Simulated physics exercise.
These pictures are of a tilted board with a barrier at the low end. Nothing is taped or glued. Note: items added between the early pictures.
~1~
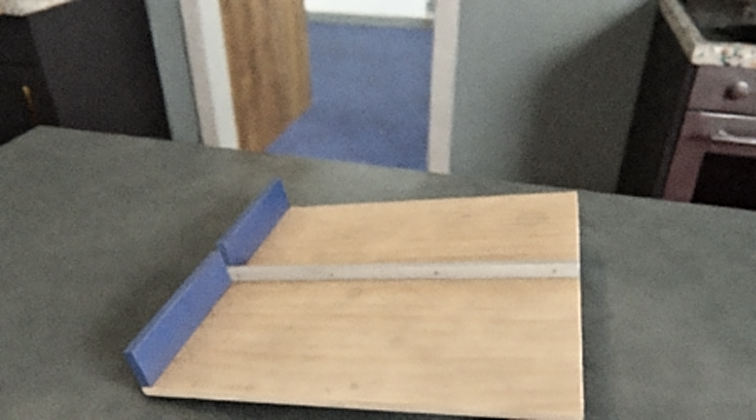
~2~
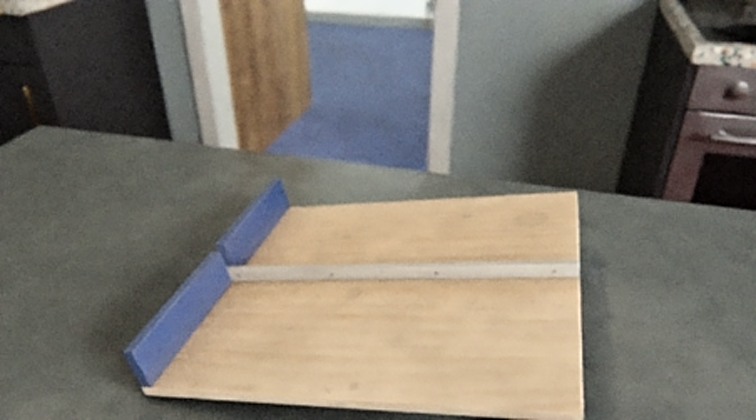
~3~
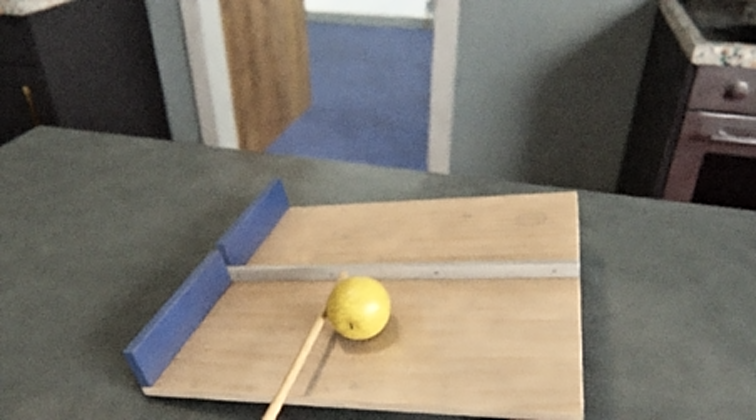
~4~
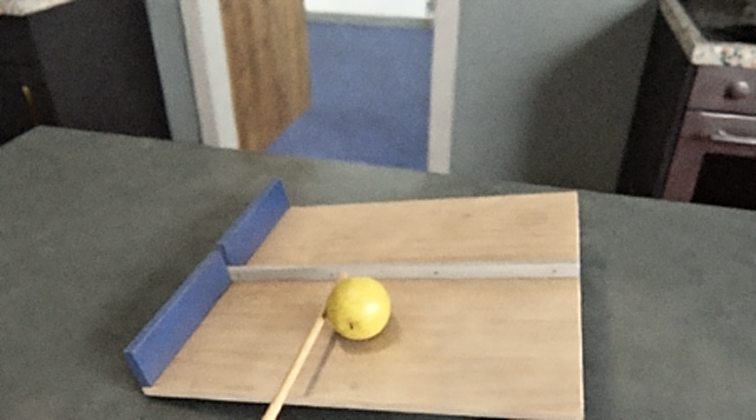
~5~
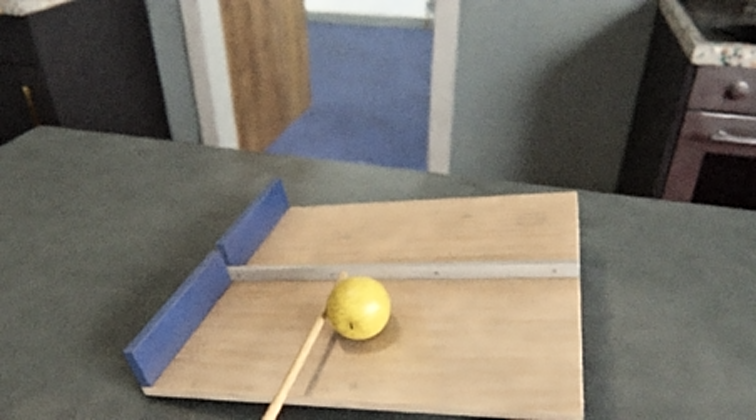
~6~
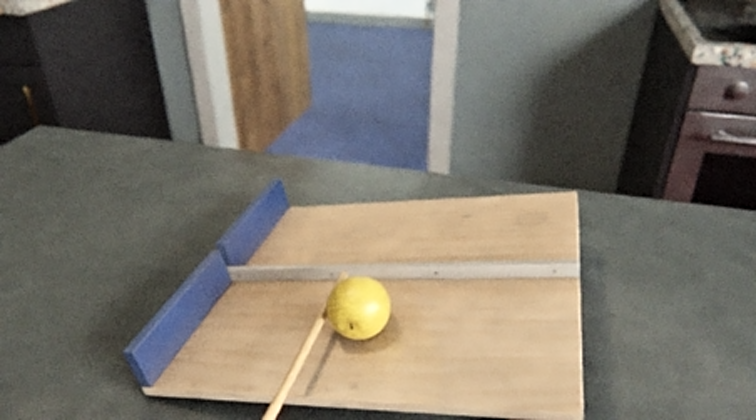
In a room with a dark grey tabletop, seen from slightly above by a still camera, a doorway opens onto blue flooring behind, between dark cabinets. A pale wooden board lies on the table, with a blue barrier in two sections along its left end and a thin grey strip running across it. The board is empty at first, then a yellow apple appears near its middle with a thin wooden stick against its left side, and neither visibly moves.
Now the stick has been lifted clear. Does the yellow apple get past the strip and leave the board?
No, it stays on the board.
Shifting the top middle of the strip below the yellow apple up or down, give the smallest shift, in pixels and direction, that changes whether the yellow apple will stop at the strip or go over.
24 pixels down.
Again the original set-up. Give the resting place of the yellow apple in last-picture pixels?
Roughly at (211, 308).
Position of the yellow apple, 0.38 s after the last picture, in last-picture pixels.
I'd look close to pixel (294, 308).
Then, 0.38 s after the last picture, yellow apple rolling on the board near (294, 308).
At rest, the yellow apple gets caught, near (211, 308).
